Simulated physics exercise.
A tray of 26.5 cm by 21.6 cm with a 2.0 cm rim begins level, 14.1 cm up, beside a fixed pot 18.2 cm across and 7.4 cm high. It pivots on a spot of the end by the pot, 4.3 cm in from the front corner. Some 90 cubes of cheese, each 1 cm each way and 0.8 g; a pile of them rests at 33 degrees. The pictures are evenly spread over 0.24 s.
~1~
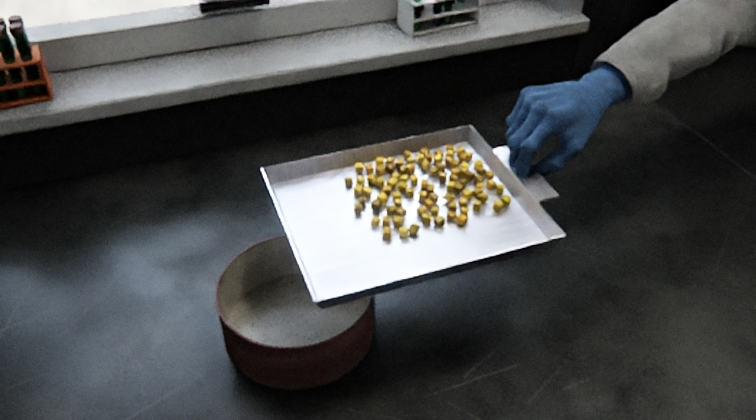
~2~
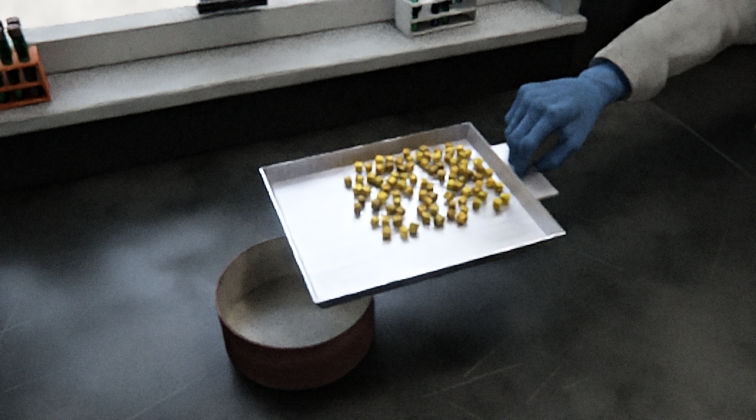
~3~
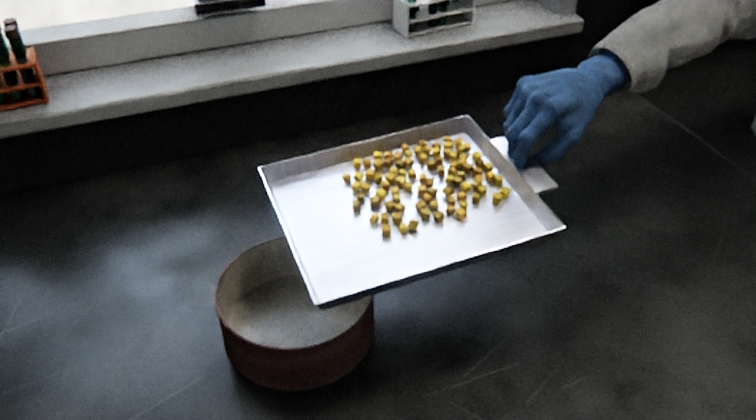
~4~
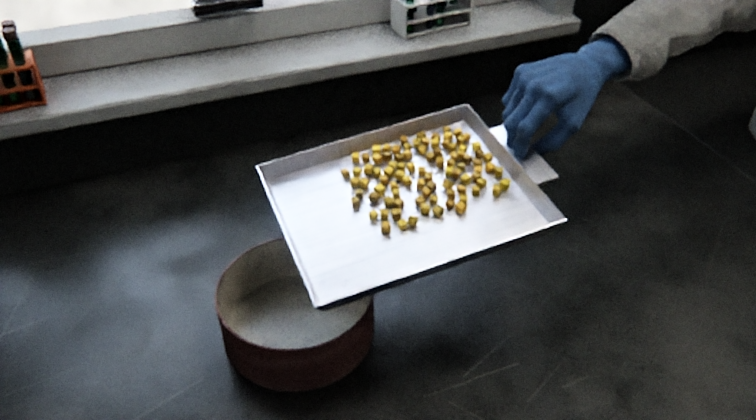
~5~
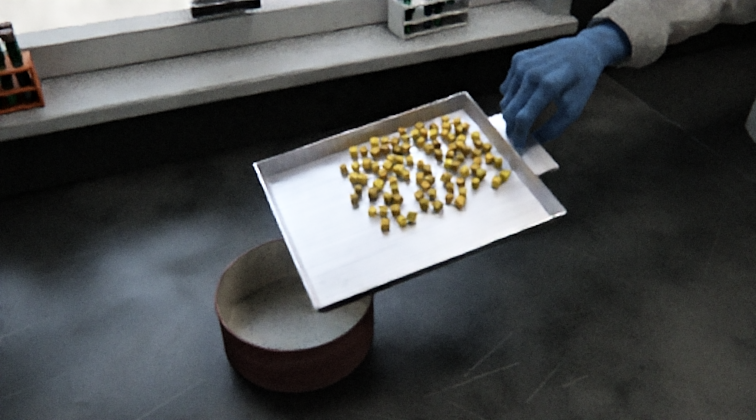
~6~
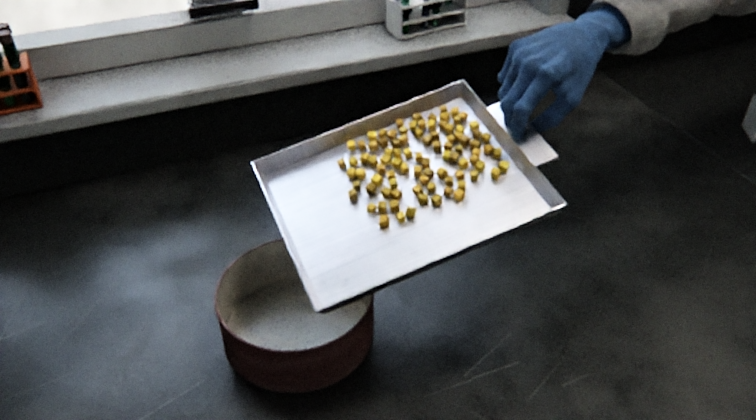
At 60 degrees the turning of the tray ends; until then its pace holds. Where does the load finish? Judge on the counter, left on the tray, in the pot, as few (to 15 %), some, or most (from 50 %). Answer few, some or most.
On the counter: Most; left on the tray: Some; in the pot: Few.
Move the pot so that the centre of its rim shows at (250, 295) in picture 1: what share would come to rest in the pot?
Some 5 per cent.
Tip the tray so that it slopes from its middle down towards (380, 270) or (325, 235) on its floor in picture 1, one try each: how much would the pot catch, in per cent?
Some 0 and 25 per cent.
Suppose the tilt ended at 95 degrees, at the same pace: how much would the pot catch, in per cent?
In that case some 5 per cent.
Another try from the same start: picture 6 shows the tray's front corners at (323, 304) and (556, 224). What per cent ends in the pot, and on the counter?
Pot 0, counter 65.
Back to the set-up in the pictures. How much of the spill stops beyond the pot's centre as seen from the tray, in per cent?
Some 100 per cent.
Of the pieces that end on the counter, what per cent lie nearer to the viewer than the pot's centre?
About 100 per cent.
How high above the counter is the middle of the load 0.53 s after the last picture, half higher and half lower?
Some 22 cm.
Then, 0.32 s after the last picture, tilt 36 degrees; the tray holds 100 %, the pot 0 %.
Then, 0.53 s after the last picture, tilt 51 degrees; the tray holds 100 %, the pot 0 %.
Then, 0.87 s after the last picture, tilt 60 degrees; the tray holds 30 %, the pot 5 %.
In the end, counter 70 %, tray 25 %, pot 5 %.
